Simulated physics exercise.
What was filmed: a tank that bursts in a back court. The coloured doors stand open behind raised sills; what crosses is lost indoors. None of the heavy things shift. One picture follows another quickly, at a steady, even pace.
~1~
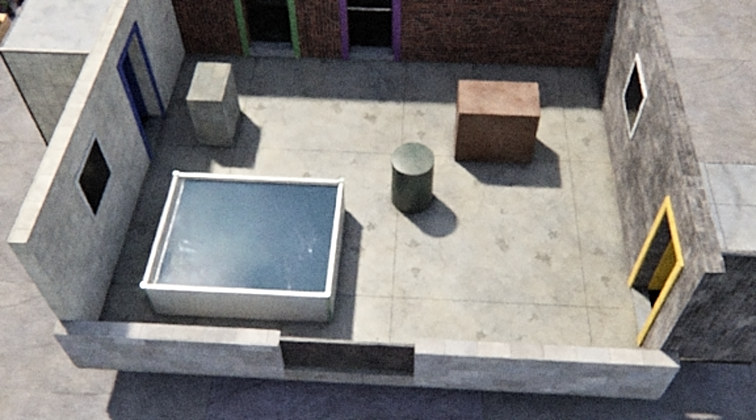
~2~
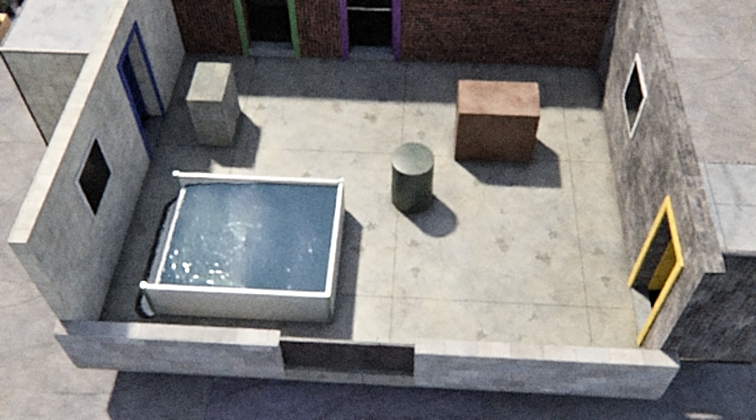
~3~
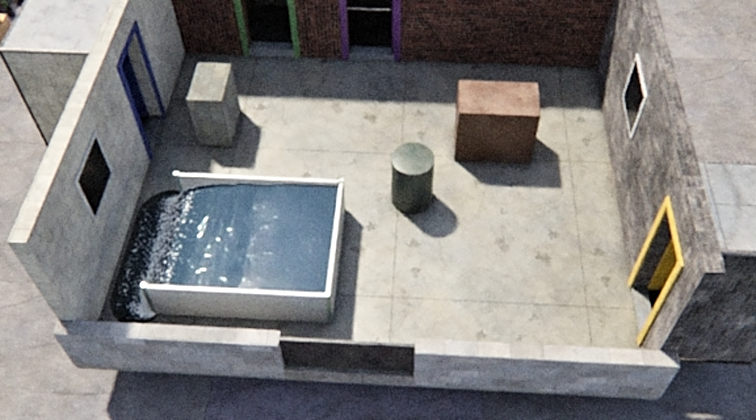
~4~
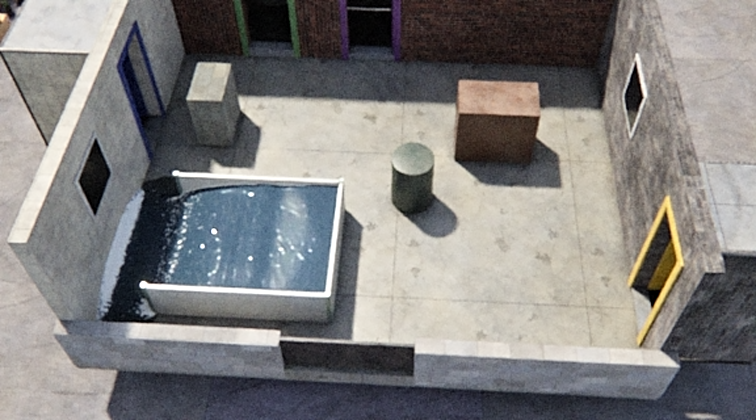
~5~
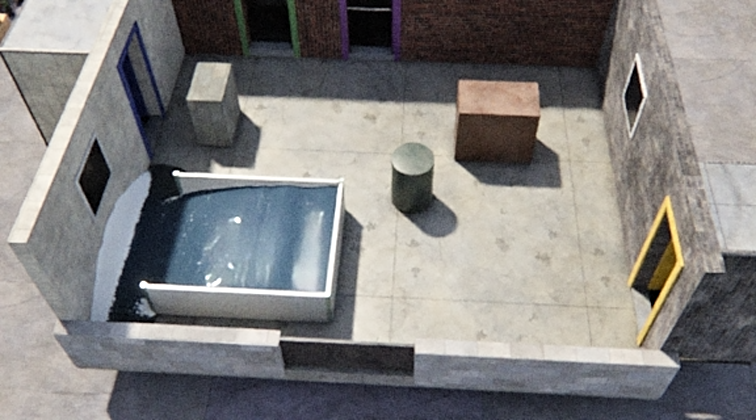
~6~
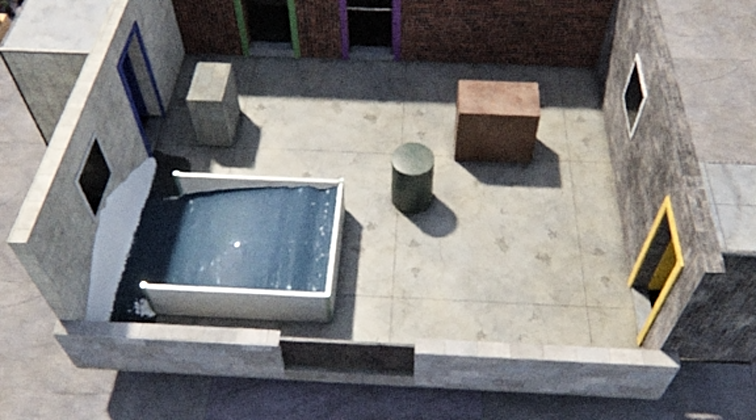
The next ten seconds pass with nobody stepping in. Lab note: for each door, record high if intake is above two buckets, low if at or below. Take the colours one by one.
Yellow door: High; purple door: Low; green door: Low; blue door: Low.
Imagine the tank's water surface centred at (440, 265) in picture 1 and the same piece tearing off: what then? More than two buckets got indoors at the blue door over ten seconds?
My answer is that the blue door ends up above.
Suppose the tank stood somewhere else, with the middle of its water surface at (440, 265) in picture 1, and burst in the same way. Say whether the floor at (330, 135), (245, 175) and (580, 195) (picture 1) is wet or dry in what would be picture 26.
Well, in the order you listed them, they'd be unreached, reached by the flood and unreached.
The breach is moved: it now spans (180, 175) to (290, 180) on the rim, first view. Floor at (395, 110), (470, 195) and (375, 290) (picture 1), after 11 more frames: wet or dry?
Spot one ends up deluged, spot two untouched by the spill, spot three untouched by the spill.
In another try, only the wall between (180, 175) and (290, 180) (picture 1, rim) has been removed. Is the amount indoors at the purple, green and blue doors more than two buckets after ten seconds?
Going door by door, the purple one crosses the threshold, then the green one crosses the threshold, then the blue one crosses the threshold.
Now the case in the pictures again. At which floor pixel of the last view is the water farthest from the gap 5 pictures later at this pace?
Close to (175, 87).
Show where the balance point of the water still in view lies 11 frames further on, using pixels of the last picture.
The balance point is around (204, 245).
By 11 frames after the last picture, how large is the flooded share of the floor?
Around 20 percent, give or take.
A moment on, water covers 15 % of the floor; the yellow door not reached, the purple door not reached, the green door not reached, the blue door wet at the sill, nothing in.
Next, water covers 20 % of the floor; the yellow door not reached, the purple door not reached, the green door not reached, the blue door wet at the sill, nothing in.
Then, water covers 50 % of the floor; the yellow door not reached, the purple door wet at the sill, nothing in, the green door wet at the sill, nothing in, the blue door under two buckets in.
Later, water covers 85 % of the floor; the yellow door far over two buckets in, the purple door wet at the sill, nothing in, the green door wet at the sill, nothing in, the blue door under two buckets in.
In the end, water covers 100 % of the floor; the yellow door far over two buckets in, the purple door wet at the sill, nothing in, the green door wet at the sill, nothing in, the blue door under two buckets in.
